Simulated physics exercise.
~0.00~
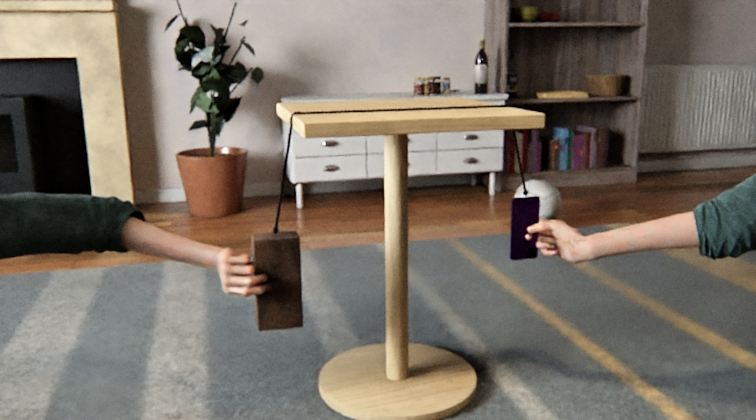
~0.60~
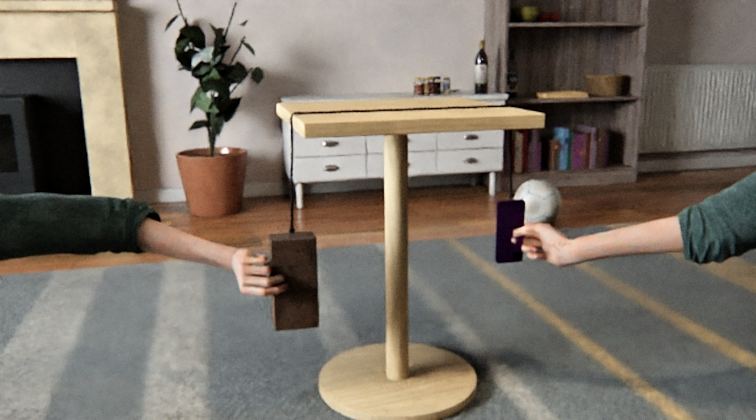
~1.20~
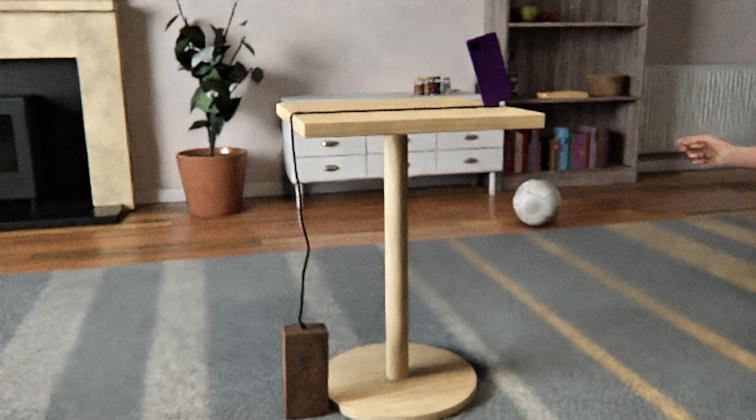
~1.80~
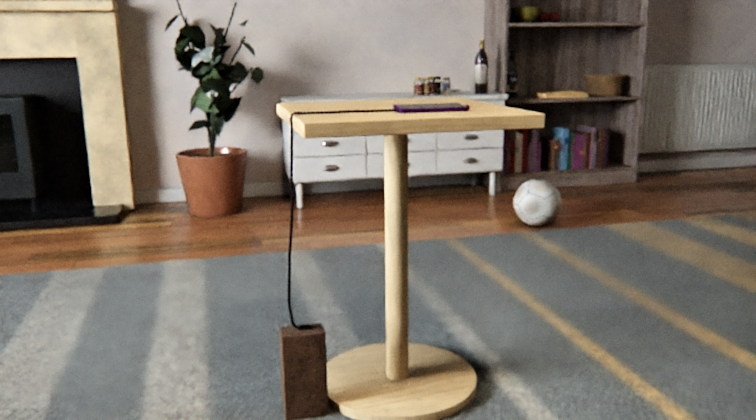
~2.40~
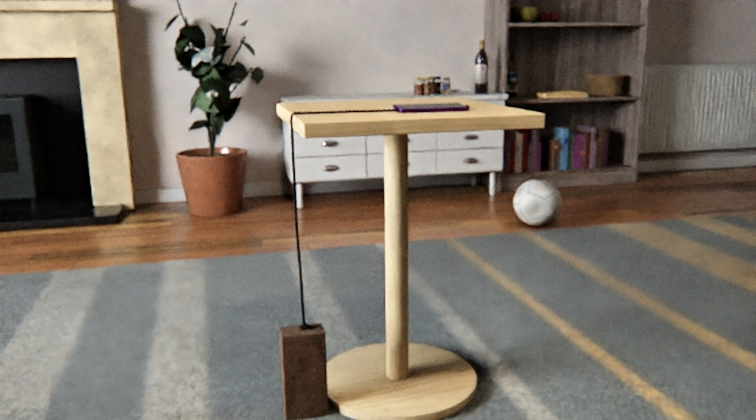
In a living room, two hands held a brown brick and a purple phone tied to a string over a small wooden table, then let go; the brick dropped to the floor on the left, and the phone was pulled up and ended lying flat on the tabletop.
